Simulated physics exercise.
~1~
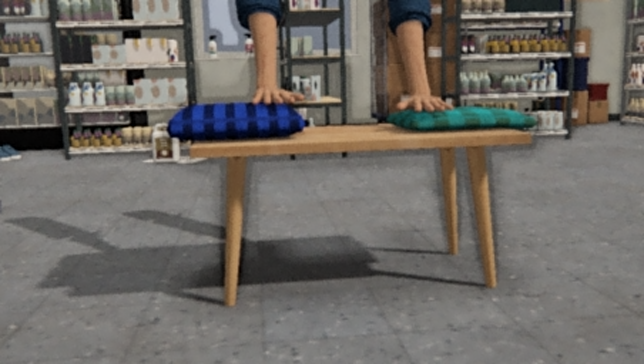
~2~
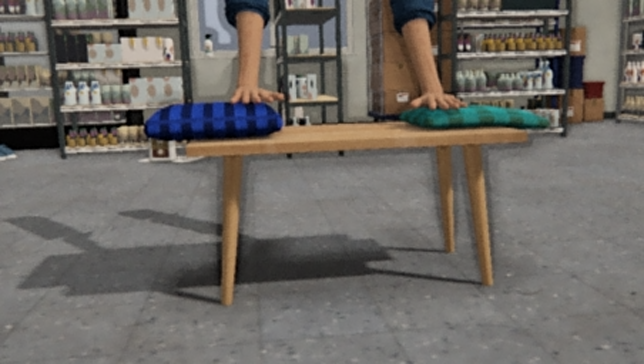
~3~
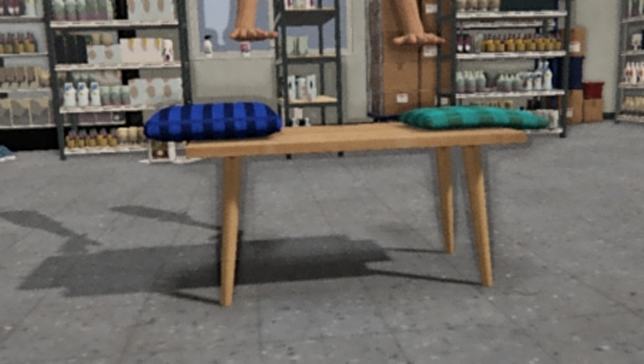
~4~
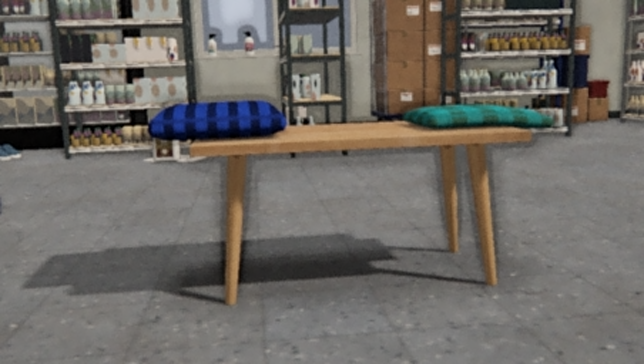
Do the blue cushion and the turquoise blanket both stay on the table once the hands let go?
Yes, the blue cushion stays up on the left end of the table, and the turquoise folded blanket remains on top at the right.
